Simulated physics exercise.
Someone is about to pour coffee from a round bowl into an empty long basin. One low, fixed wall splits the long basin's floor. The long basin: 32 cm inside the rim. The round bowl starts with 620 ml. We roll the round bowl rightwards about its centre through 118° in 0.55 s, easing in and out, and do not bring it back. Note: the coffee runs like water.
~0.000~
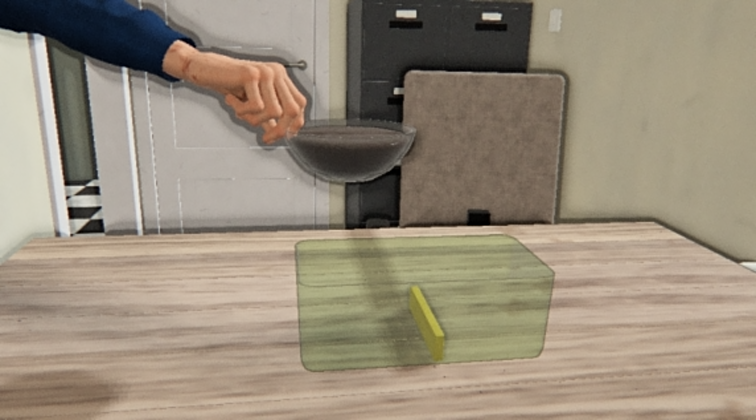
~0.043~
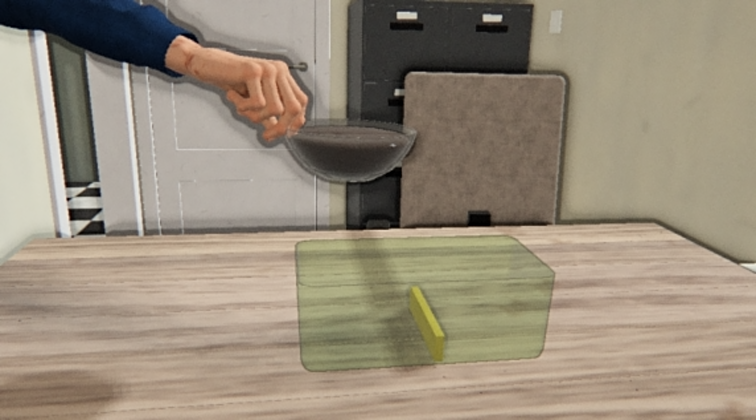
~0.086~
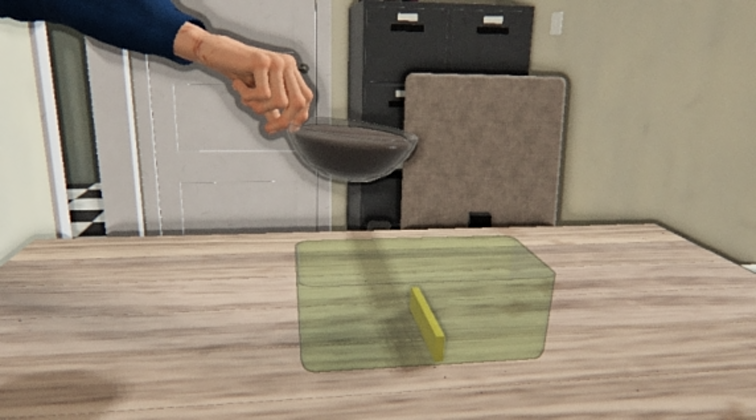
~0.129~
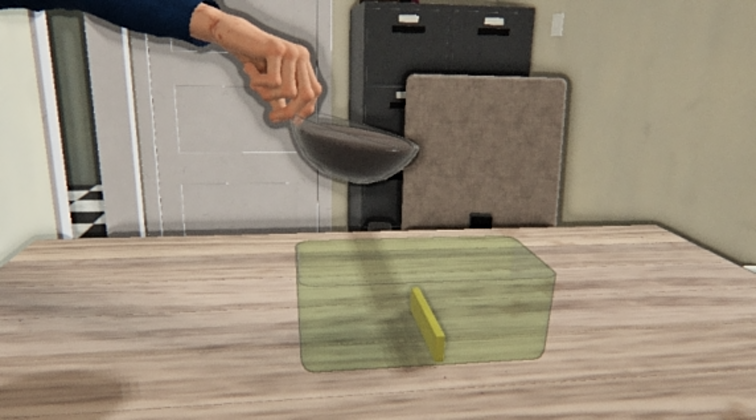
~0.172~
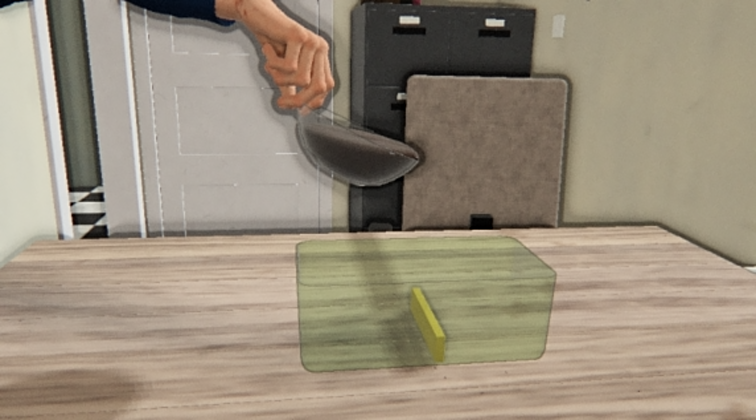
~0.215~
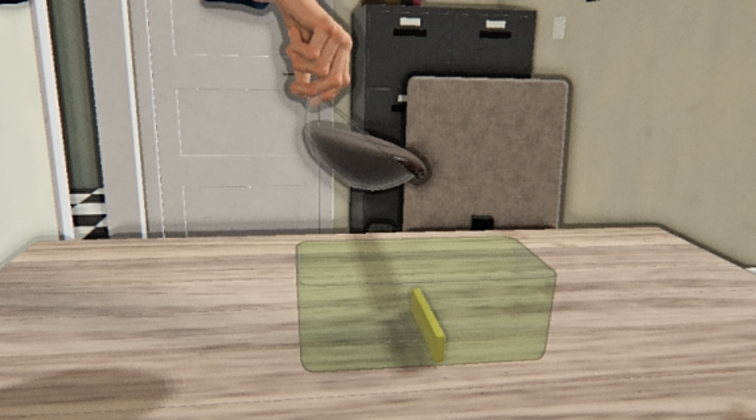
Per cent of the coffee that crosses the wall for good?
57 per cent.
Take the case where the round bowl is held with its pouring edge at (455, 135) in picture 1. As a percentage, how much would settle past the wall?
In that case roughly 75 per cent.
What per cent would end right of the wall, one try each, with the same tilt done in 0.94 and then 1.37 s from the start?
I'd expect close to 75 per cent and then close to 80 per cent.
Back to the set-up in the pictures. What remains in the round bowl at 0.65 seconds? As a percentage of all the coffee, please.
0 in a hundred, give or take.
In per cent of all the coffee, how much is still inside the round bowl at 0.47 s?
About 0 per cent.
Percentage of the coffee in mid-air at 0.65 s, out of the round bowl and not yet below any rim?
Estimated airborne part: Roughly 18 per cent.
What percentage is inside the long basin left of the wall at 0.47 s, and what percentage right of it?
Left about 24, right about 66.
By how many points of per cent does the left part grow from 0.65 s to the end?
Around 9 in a hundred.
Then, 0.47 s in, the tilt is 111° and 0 per cent is still to pour, 23 is left of the wall and 66 right of it.
Then, 0.65 s in, the tilt is 118° and 0 per cent is still to pour, 29 is left of the wall and 53 right of it.
Then, 0.84 s in, the tilt is 118° and 0 per cent is still to pour, 36 is left of the wall and 58 right of it.
Then, 1.05 s in, the tilt is 118° and 0 per cent is still to pour, 38 is left of the wall and 57 right of it.
Finally, 38 per cent lies left of the wall, 57 right of it and 5 outside.
